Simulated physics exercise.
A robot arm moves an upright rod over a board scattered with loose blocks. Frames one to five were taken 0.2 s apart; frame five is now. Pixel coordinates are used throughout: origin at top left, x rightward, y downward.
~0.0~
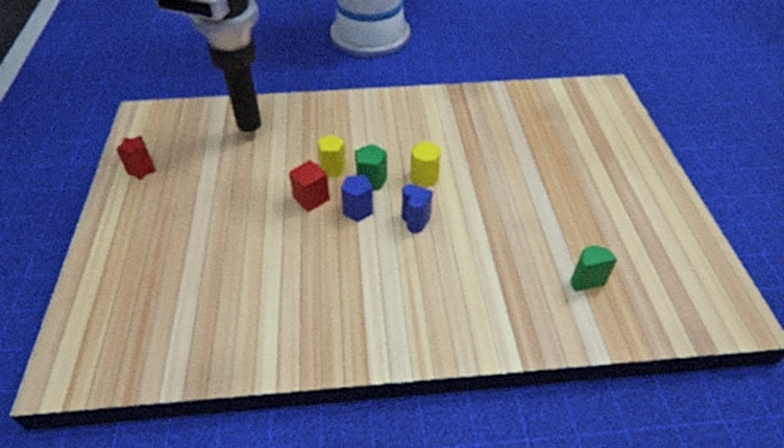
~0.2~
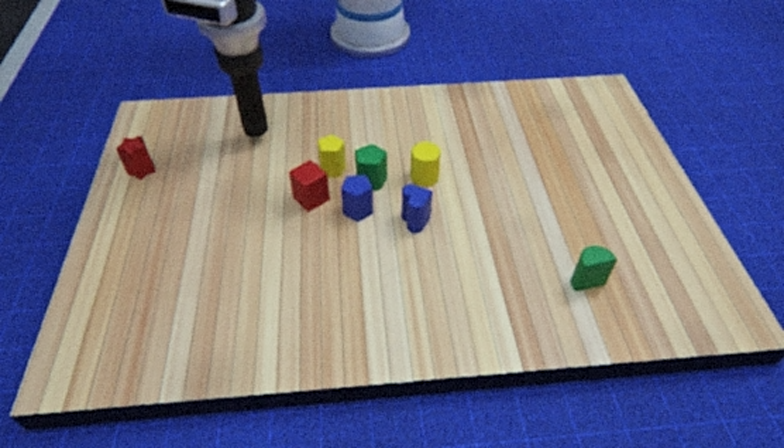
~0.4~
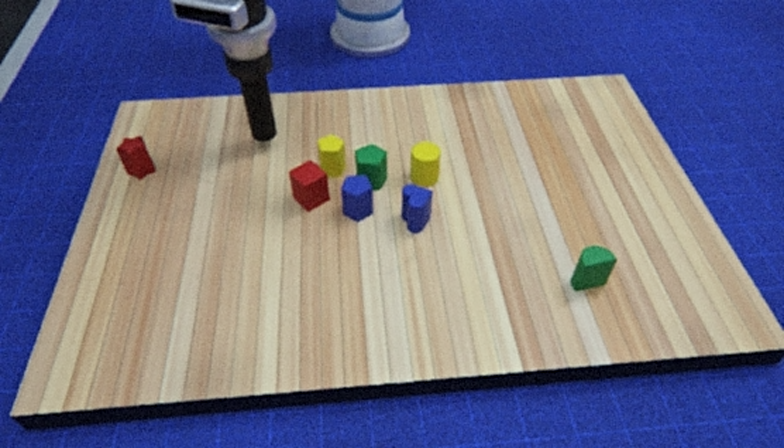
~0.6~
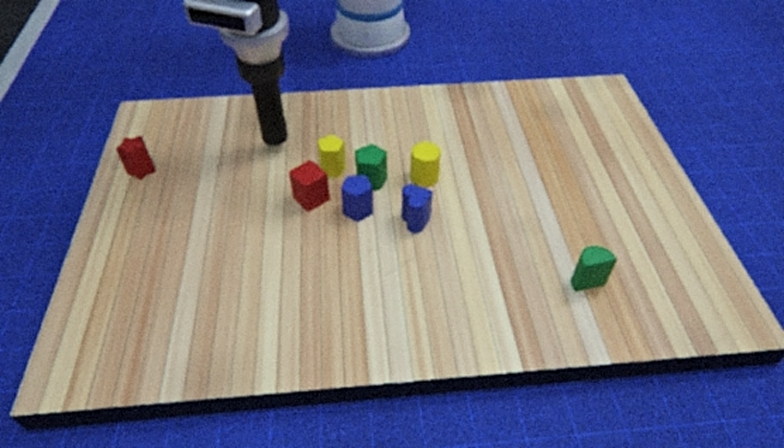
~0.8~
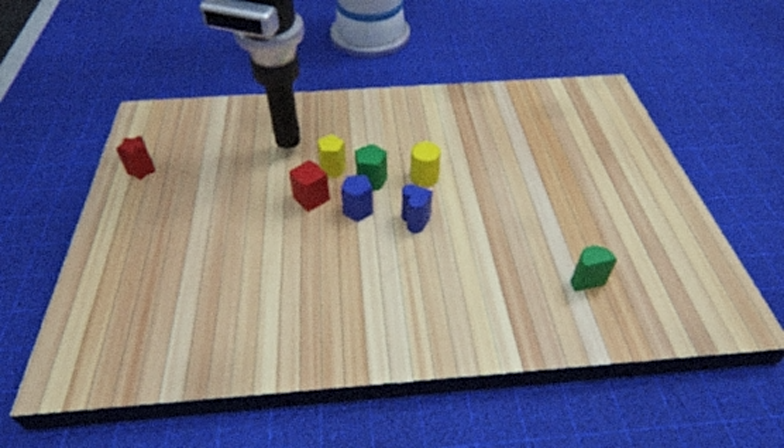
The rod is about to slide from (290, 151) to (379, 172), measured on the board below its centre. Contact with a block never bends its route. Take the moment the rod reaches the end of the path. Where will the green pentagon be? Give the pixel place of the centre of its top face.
I'd say the green pentagon ends with its top centre at (386, 165).
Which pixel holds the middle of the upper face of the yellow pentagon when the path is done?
Its top middle will sit at (349, 156).
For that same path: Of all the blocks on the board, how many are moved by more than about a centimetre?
My count: 2.
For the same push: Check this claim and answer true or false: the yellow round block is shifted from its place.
That statement is not accurate.
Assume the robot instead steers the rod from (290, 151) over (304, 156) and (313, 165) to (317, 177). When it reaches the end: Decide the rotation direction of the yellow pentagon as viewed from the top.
From overhead, the rotation is counterclockwise.
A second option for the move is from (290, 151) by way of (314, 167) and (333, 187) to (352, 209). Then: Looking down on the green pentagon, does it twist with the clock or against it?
Viewed from above, clockwise.
The first path, step by step. One third of the way, rod (319, 148); nothing pushed yet.
Two thirds of the way, rod (348, 155); yellow pentagon (348, 154), turned 35° clockwise; green pentagon (377, 158), turned 30° anticlockwise.
At the end, rod (379, 162); yellow pentagon (349, 156), turned 50° clockwise; green pentagon (386, 165); yellow round block in place.
